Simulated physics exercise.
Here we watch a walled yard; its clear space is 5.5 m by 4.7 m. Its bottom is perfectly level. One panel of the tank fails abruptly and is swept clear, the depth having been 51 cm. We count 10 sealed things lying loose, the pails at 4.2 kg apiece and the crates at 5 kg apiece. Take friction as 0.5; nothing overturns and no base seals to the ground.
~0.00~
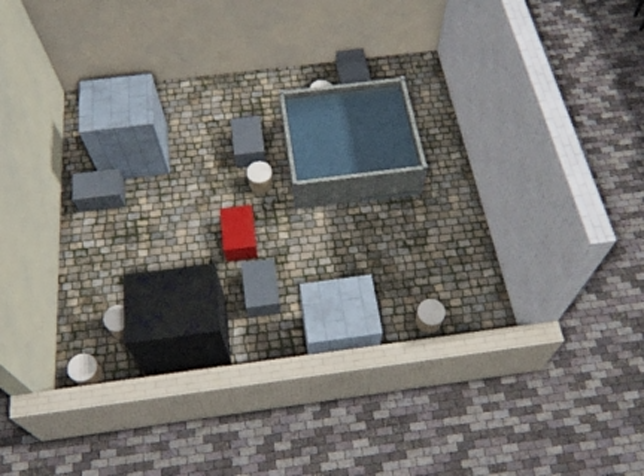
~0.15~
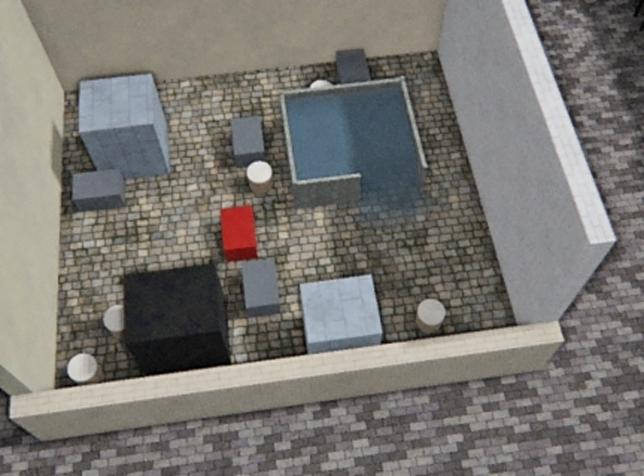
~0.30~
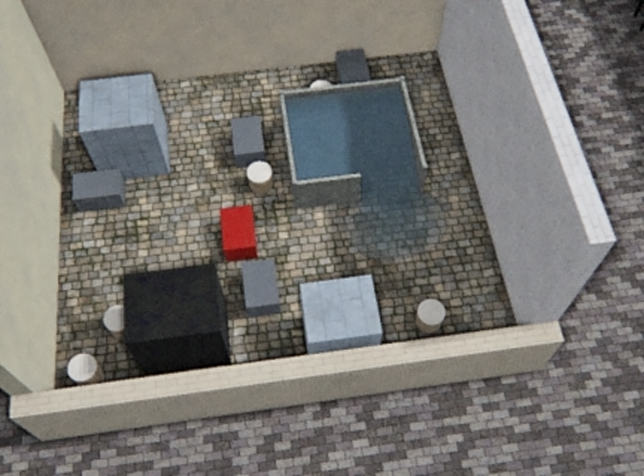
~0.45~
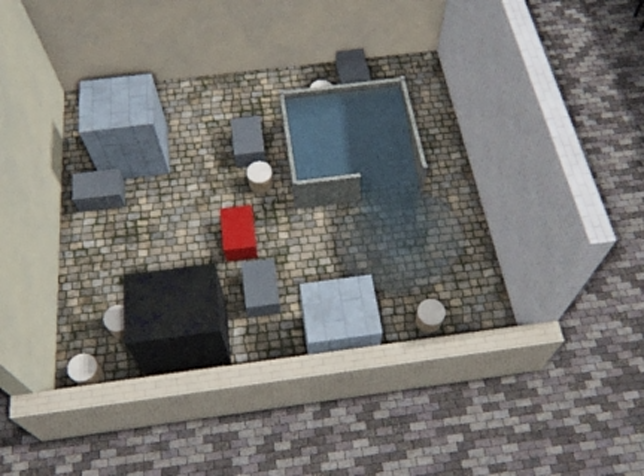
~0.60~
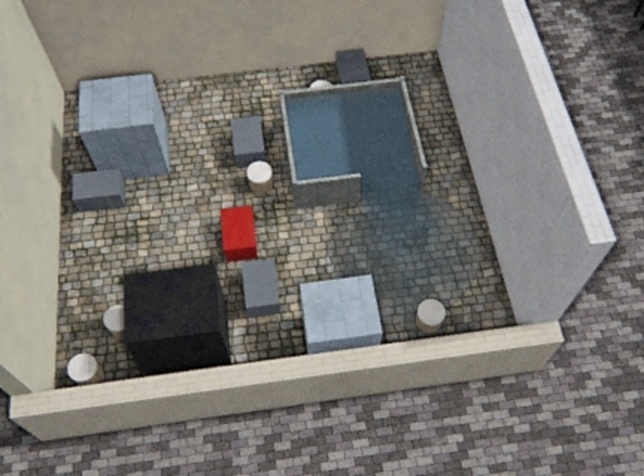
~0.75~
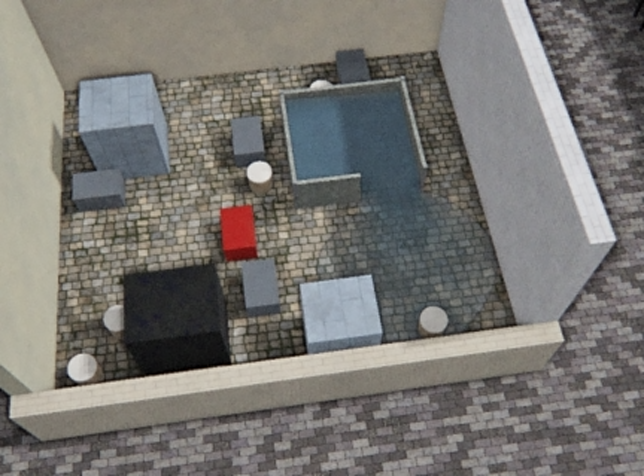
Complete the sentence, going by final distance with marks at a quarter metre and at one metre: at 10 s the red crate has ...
At 10 s the red crate has travelled beyond one metre.
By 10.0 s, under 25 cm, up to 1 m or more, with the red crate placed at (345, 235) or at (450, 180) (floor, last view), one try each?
Results, in order: Borne far off, then borne far off.
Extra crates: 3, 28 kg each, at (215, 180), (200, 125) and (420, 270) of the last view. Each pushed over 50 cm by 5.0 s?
Within it, within it, beyond it.
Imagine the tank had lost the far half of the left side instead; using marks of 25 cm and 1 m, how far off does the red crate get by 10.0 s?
So, for the red crate: It shifts a small amount.
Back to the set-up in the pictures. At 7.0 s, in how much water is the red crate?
Close to 4 centimetres.
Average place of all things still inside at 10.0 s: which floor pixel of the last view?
Close to pixel (205, 180).
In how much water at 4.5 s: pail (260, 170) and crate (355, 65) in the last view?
Roughly 3 and 0 cm.
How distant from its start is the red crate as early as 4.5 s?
I'd guess some 50 cm by then.
After 2.0 s the red crate is near (238, 227), 0.0 m from its start, aground; 1 afloat.
After 4.5 s the red crate is near (211, 199), 0.5 m from its start, aground; 1 afloat.
After 7.0 s the red crate is near (171, 170), 1.2 m from its start, afloat; 5 afloat.
After 10.0 s the red crate is near (203, 118), 1.8 m from its start, afloat; 7 afloat.
